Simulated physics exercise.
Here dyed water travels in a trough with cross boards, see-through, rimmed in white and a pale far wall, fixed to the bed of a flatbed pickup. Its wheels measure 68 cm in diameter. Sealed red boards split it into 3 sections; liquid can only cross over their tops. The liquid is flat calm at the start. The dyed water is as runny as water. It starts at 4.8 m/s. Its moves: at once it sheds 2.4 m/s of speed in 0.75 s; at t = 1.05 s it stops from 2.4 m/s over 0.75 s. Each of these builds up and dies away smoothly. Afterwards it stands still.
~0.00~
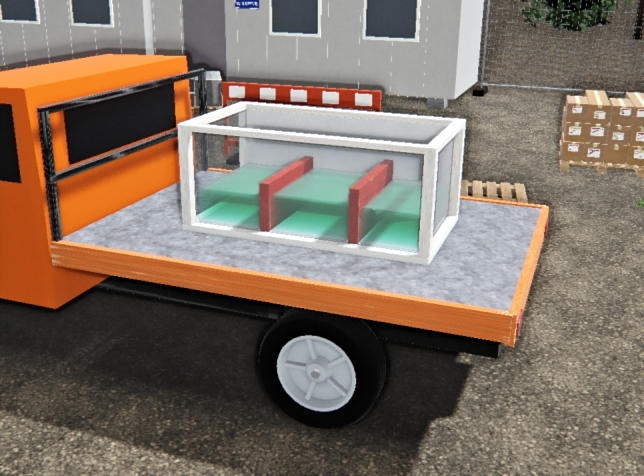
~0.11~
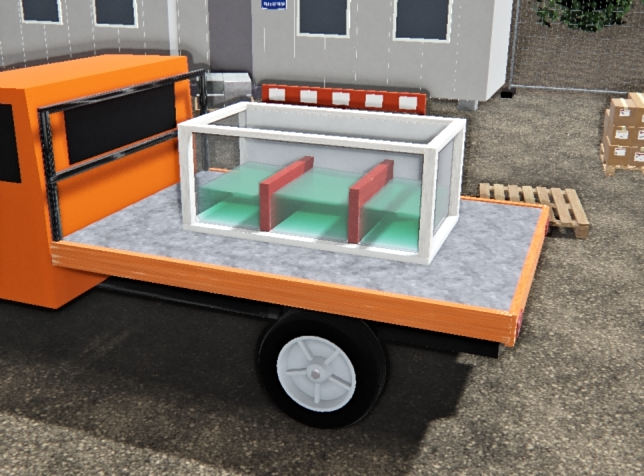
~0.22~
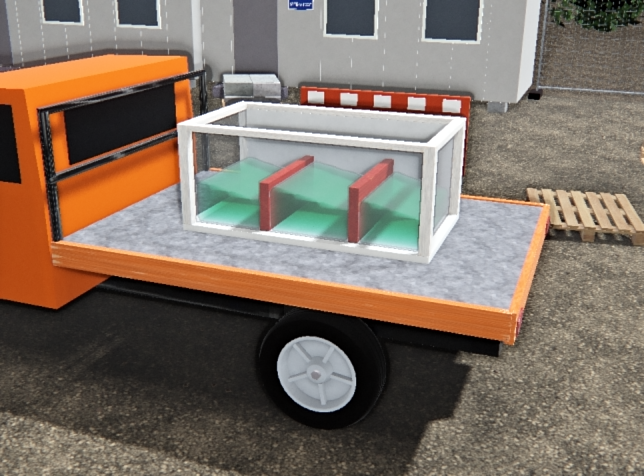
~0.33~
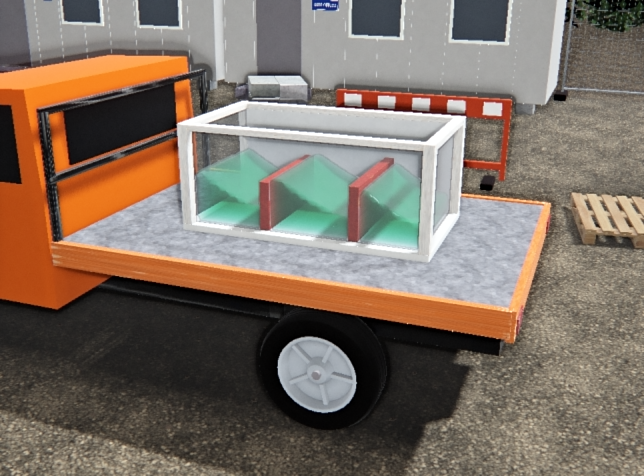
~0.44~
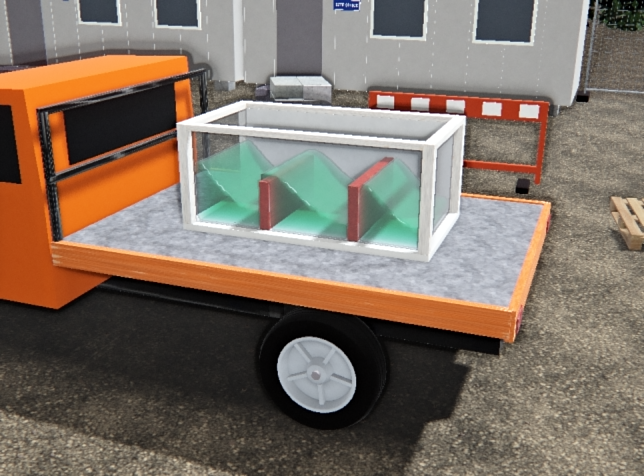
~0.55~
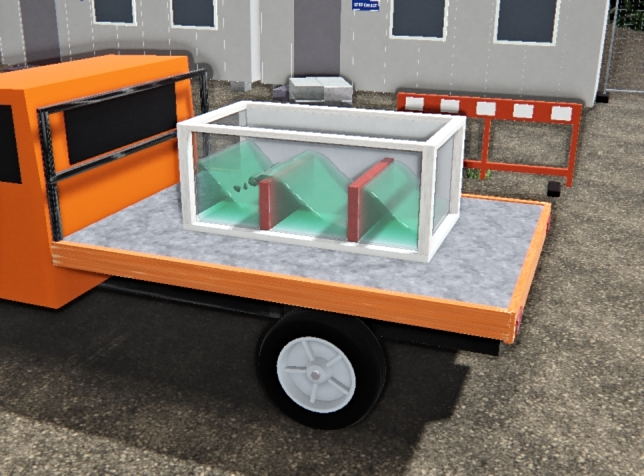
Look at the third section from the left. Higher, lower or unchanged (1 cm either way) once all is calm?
That section finishes lower.
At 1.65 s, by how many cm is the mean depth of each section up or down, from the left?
In cm: 6 up, 5 down, 2 down.
After 1.05 s left to right it is 25, 20, 21 cm deep.
After 1.65 s left to right it is 28, 17, 20 cm deep.
After 2.35 s left to right it is 29, 17, 20 cm deep.
After 4.78 s left to right it is 28, 17, 20 cm deep.
